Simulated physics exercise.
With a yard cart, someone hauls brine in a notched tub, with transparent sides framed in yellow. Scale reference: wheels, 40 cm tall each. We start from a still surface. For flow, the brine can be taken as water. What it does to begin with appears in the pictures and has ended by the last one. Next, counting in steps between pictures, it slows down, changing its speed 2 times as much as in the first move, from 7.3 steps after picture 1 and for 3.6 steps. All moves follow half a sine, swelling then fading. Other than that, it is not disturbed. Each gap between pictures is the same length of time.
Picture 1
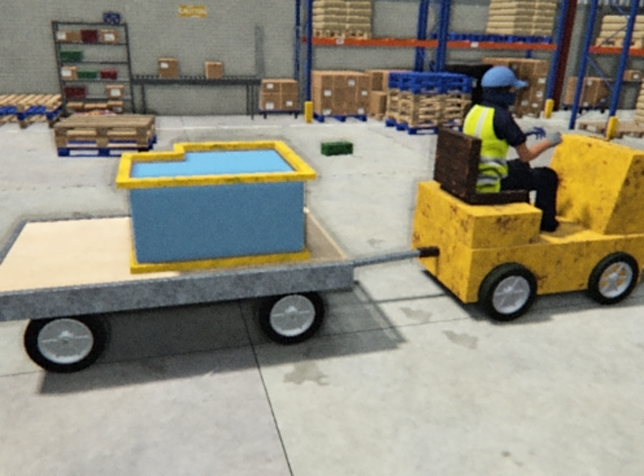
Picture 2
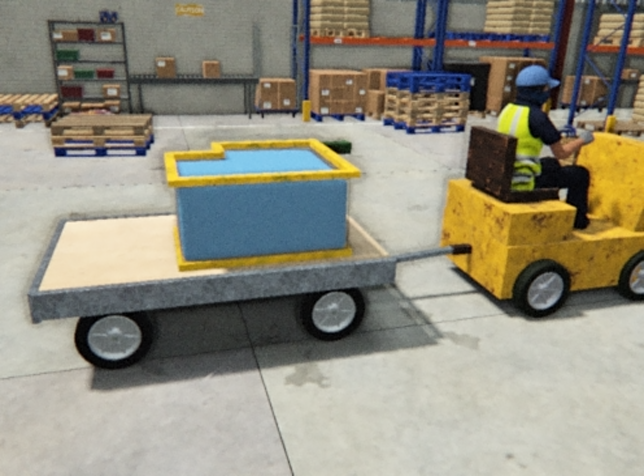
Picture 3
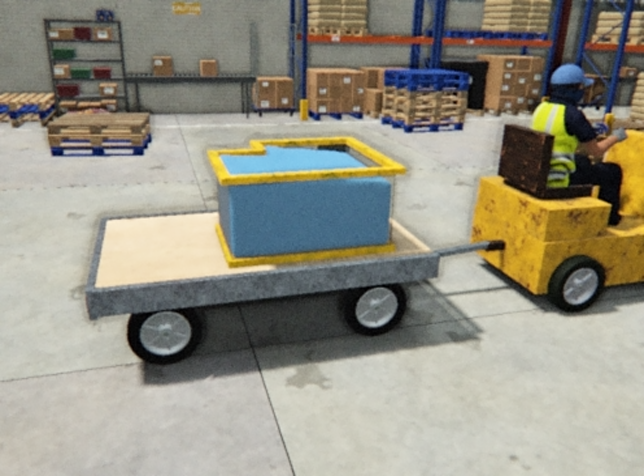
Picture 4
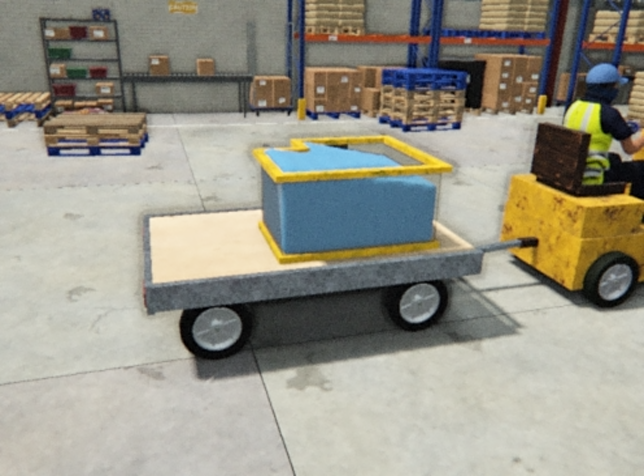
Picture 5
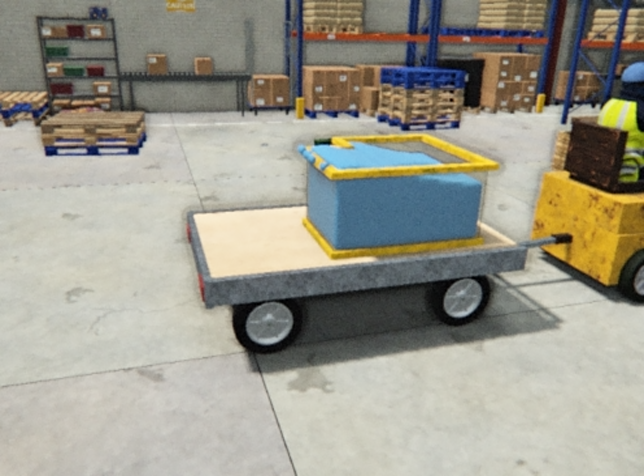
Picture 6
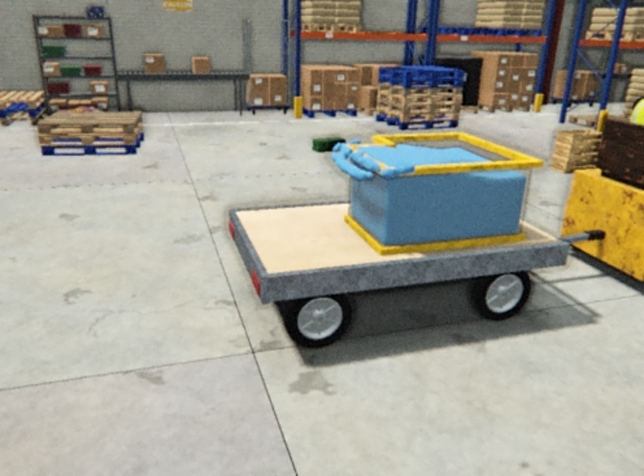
In a warehouse, a driver in a blue cap towed a flat cart rightward behind a yellow tug, and the blue liquid in its yellow-framed tub, level at first, climbed leftward and slopped over the rim.
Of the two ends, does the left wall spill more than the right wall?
No, the right wall lets out more.
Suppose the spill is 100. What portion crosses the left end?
Roughly 20 in a hundred.
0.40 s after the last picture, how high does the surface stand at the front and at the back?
It reads roughly 48 cm up front and 32 cm at the back.
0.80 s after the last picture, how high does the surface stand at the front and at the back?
Front level 48 cm, back level 28 cm.
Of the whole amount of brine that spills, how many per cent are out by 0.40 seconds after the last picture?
Roughly 10 per cent by then.
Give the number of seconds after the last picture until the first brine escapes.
I'd put it close to 0.4 seconds.
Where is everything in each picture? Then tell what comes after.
The first frame shows level at the front (288, 178); level at the back (145, 184); still flat; the front is on the right, levels are read along the near wall; a wheel hub at (65, 345).
The second frame shows level at the front (331, 176); level at the back (193, 183); still flat.
The third frame shows level at the front (375, 179); level at the back (242, 173); rising 5° towards the left end.
The fourth frame shows level at the front (420, 183); level at the back (294, 165); rising 11° towards the left end and 2° towards the far side.
The fifth frame shows level at the front (466, 181); level at the back (347, 162); rising 11° towards the left end.
The sixth frame shows level at the front (510, 176); level at the back (396, 163); rising 8° towards the left end; a wheel hub at (322, 321).
Then, 0.40 s after the last picture, front 48 cm, middle 39 cm, back 33 cm above the floor; the loss stands at 1 per cent, over the left end.
Then, 0.80 s after the last picture, front 47 cm, middle 39 cm, back 27 cm above the floor; the loss stands at 3 per cent, over the right end, a little elsewhere.
Then, 1.30 s after the last picture, front 29 cm, middle 37 cm, back 52 cm above the floor; the loss stands at 6 per cent, over the right end, a little elsewhere.
Then, 3.63 s after the last picture, the loss stands at 8 per cent, over the right end and the left end, a little elsewhere; the right end has passed 4 per cent and the left end 2.
